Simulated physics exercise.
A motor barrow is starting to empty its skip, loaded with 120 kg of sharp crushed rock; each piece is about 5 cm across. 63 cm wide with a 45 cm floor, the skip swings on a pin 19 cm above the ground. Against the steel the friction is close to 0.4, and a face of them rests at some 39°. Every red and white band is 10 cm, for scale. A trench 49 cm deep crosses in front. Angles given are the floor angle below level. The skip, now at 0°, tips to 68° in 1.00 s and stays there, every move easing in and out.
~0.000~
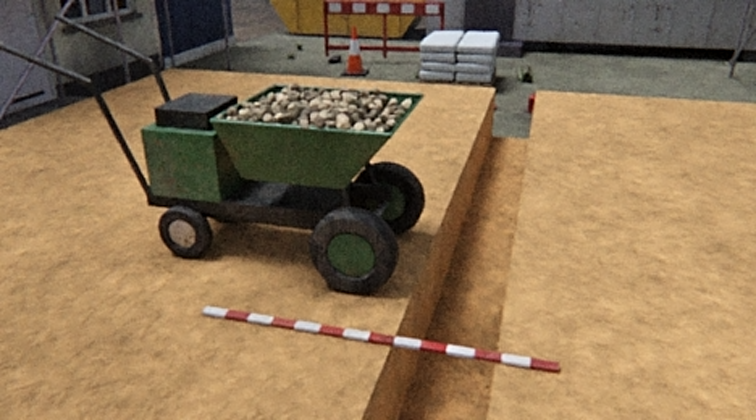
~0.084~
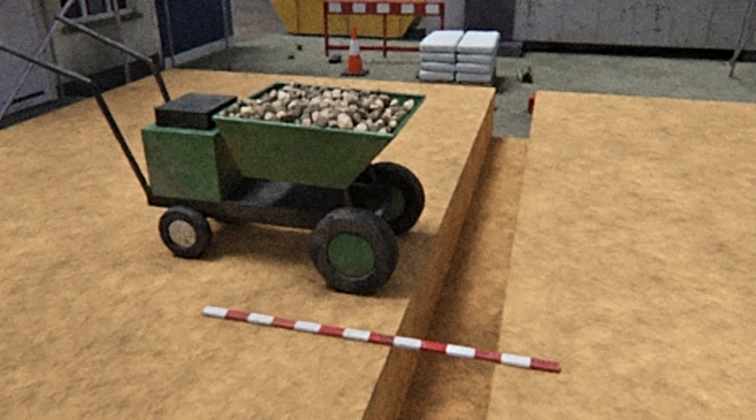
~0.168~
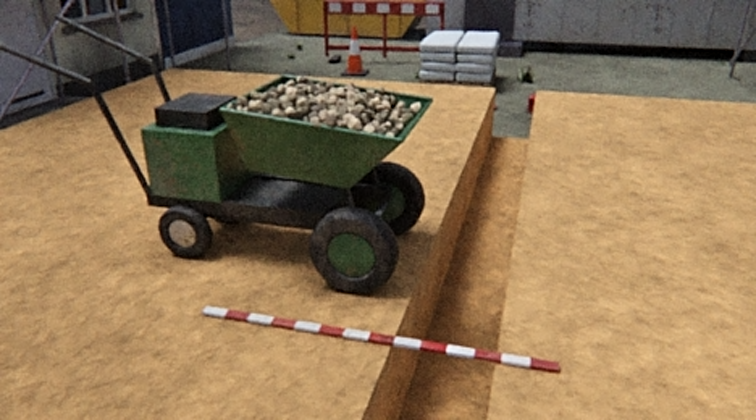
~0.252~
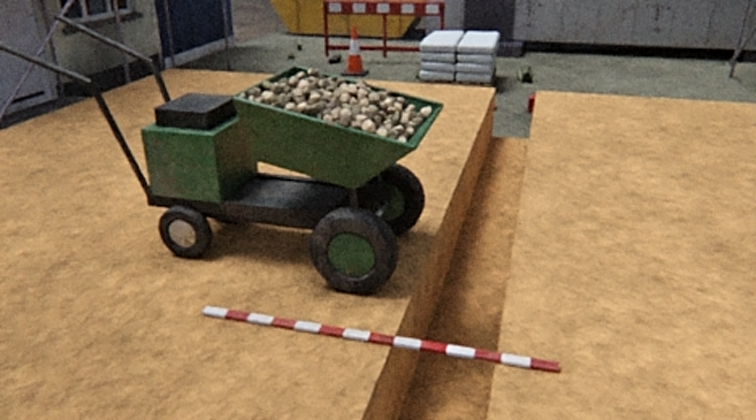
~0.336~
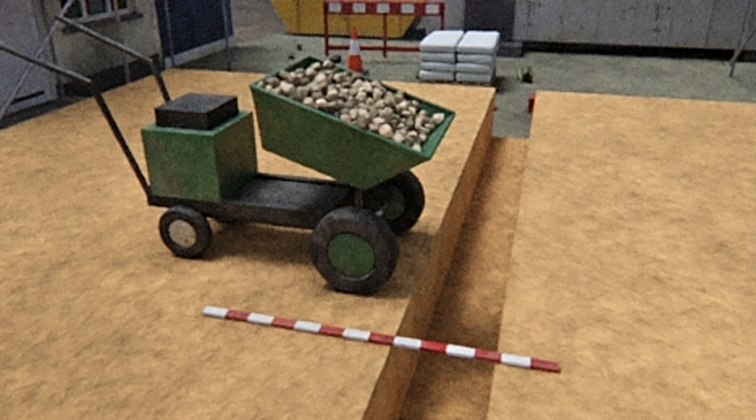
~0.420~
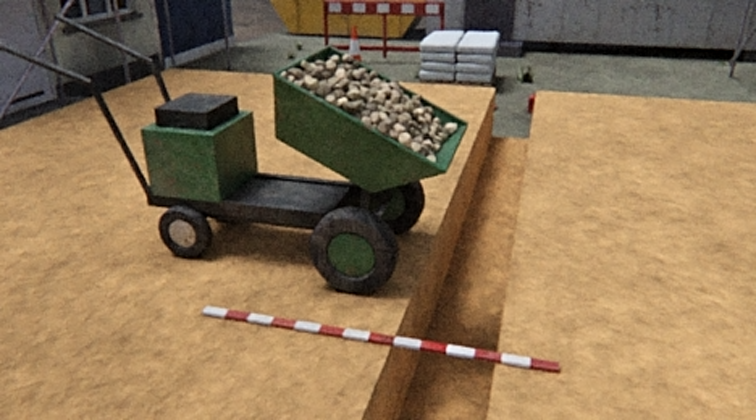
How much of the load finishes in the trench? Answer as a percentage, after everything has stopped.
Some 41 per cent of it.
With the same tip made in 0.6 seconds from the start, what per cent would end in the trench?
It'd be some 25 per cent.
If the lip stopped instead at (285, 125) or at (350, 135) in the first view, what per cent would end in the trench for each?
I'd say some 80 per cent and some 70 per cent.
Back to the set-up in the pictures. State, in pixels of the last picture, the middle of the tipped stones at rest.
About (519, 274).
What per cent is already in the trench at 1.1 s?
I'd say near 5 per cent at that time.
After 0.8 s the floor is at 57°; 100 % in the skip; the foremost stones are at (487, 196).
After 1.1 s the floor is at 68°; 70 % in the skip, 3 % in the trench, 26 % past the trench; the foremost stones are at (583, 277).
After 1.5 s the floor is at 68°; 42 % in the skip, 8 % in the trench, 50 % past the trench; the foremost stones are at (698, 314).
After 3.4 s the floor is at 68°; 11 % in the skip, 41 % in the trench, 48 % past the trench; the foremost stones are at (727, 318).
